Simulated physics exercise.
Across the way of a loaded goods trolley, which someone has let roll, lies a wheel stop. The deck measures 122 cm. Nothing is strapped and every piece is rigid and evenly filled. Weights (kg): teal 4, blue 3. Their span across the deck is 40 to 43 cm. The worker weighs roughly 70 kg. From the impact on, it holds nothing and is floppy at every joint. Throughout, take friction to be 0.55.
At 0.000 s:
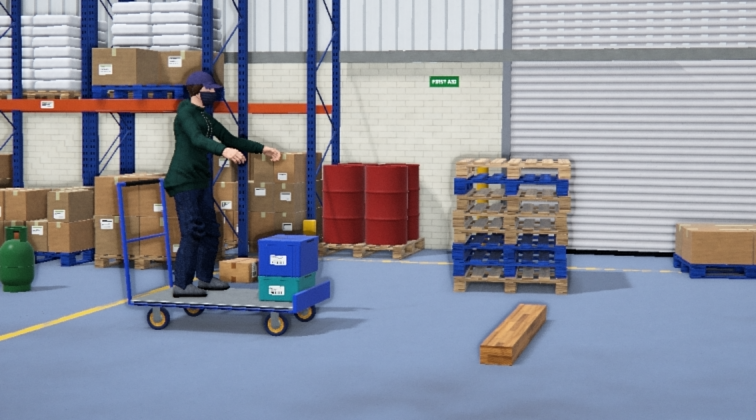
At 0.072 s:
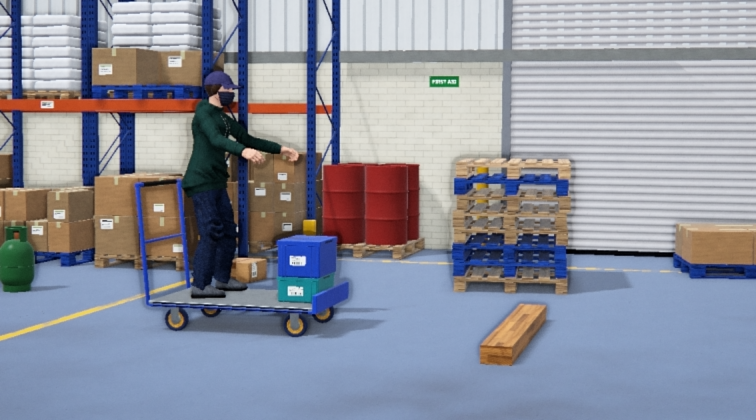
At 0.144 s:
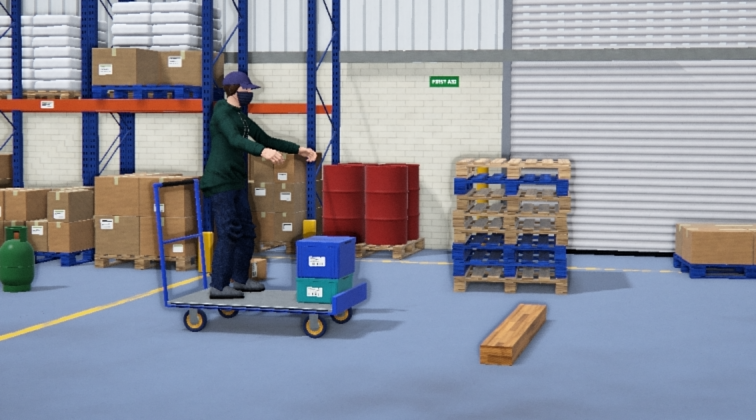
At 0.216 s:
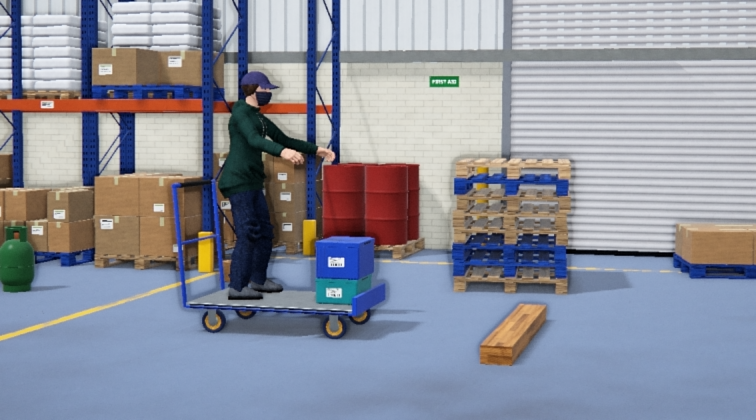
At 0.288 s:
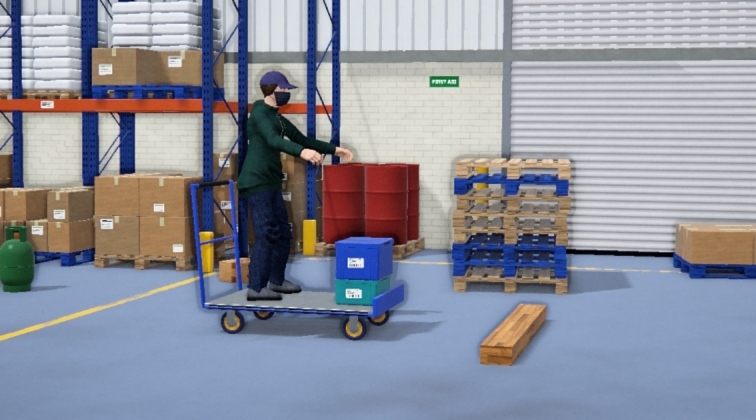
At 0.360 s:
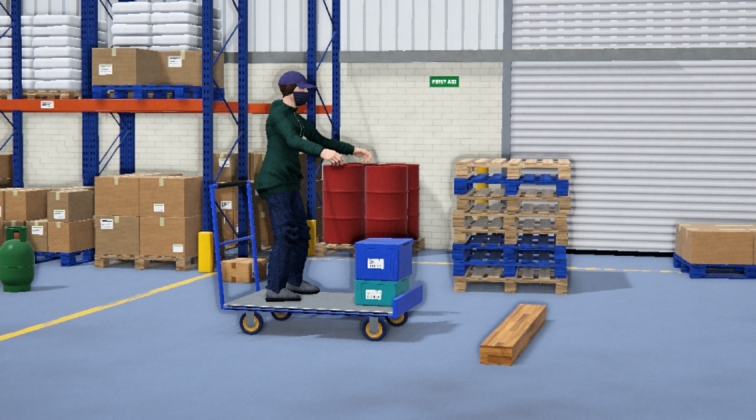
A blue trolley carrying a standing person with outstretched arms and two stacked totes rolls right.
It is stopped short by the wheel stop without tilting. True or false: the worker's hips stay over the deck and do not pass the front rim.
False.
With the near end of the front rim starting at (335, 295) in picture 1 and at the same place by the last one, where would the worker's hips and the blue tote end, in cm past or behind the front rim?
Then hips 70 behind, blue 40 past.
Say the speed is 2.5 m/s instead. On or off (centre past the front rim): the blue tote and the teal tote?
Blue: Lost; teal: Kept.
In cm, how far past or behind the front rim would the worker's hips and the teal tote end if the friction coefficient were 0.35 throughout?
You'd see the hips 80 past the front rim and the teal piece 20 behind.
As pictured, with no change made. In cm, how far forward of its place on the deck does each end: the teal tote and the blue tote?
The teal one ends 0 cm ahead of its place and the blue one 105 cm ahead.
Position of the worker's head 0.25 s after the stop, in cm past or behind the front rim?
Position: Approx. 40 cm behind the front rim.
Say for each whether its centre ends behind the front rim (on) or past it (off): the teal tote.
End result - teal: Stays.
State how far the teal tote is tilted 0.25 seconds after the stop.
About 0° from upright.
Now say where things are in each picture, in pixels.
In the first picture, hips (188, 180), blue tote (289, 256), rim corner (295, 308); 146 cm short of the stop.
In the second picture, hips (206, 181), blue tote (308, 257), rim corner (314, 308); 131 cm short of the stop.
In the third picture, hips (224, 181), blue tote (327, 257), rim corner (334, 309); 117 cm short of the stop.
In the fourth picture, hips (242, 181), blue tote (346, 258), rim corner (354, 310); 103 cm short of the stop.
In the fifth picture, hips (261, 182), blue tote (365, 259), rim corner (374, 311); 89 cm short of the stop.
In the sixth picture, hips (279, 182), blue tote (384, 259), rim corner (395, 312); 75 cm short of the stop. Speed about 2.0 m/s.
The wheels strike at 0.74 s.
After 1.29 s the worker's hips are 29 cm behind the rim, near (476, 222) in the last picture's view.
After 1.74 s the worker's hips are 16 cm past the rim, near (539, 279) in the last picture's view.
At rest, 4.7 s, past the rim, blue tote and the worker's hips; behind it, teal tote.
